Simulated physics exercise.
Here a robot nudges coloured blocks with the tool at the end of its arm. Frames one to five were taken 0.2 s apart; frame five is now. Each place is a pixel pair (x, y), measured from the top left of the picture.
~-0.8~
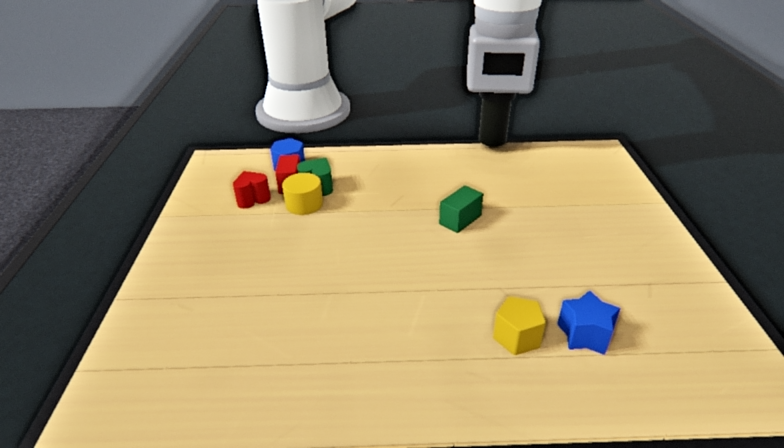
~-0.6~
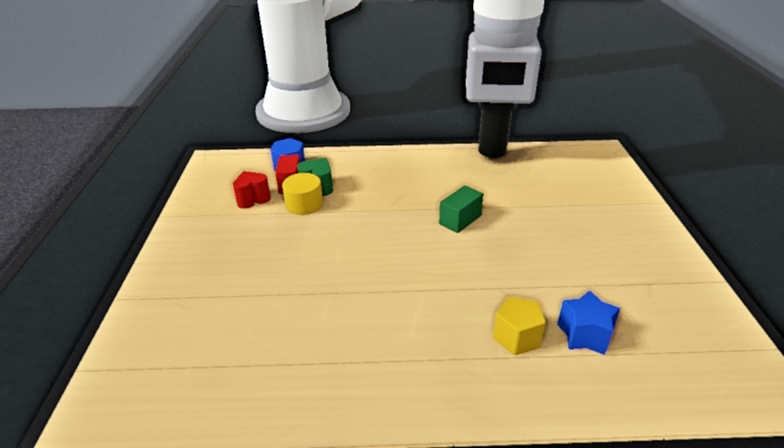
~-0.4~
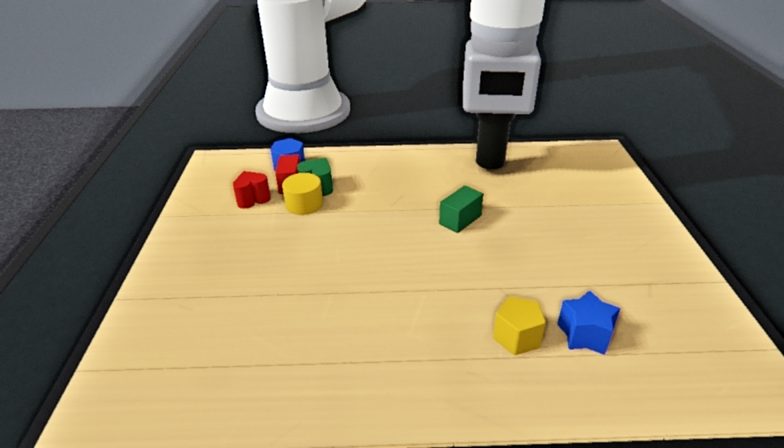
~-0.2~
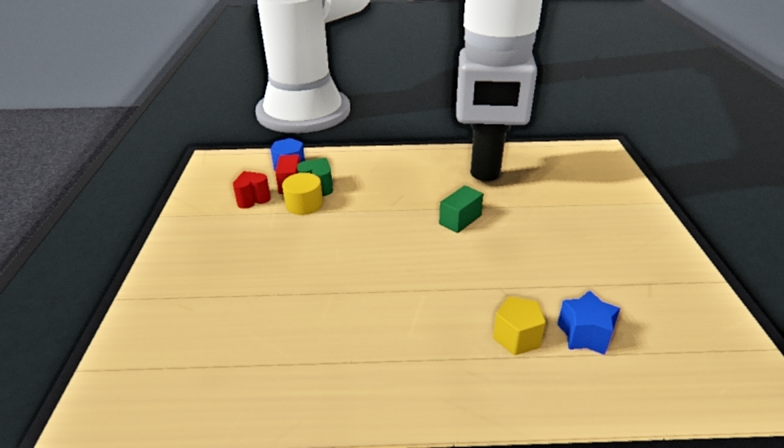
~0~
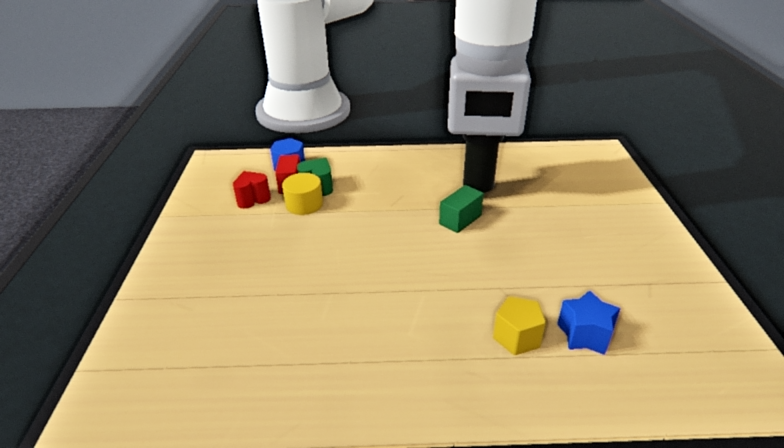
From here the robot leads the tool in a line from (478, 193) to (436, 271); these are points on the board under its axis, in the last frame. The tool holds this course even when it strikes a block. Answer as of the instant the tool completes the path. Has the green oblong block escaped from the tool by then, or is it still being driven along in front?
Ahead to the end.
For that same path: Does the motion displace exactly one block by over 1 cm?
In short: Yes.
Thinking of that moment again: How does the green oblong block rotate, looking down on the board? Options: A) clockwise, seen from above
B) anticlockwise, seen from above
B (anticlockwise, seen from above)
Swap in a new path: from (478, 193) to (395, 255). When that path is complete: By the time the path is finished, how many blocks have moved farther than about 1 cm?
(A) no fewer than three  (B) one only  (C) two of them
B.
On the path given first. One third of the way, tool (466, 208); green oblong block (453, 214).
Two thirds of the way, tool (452, 234); green oblong block (439, 242), turned 15° anticlockwise.
At the end, tool (436, 263); green oblong block (423, 275), turned 20° anticlockwise.
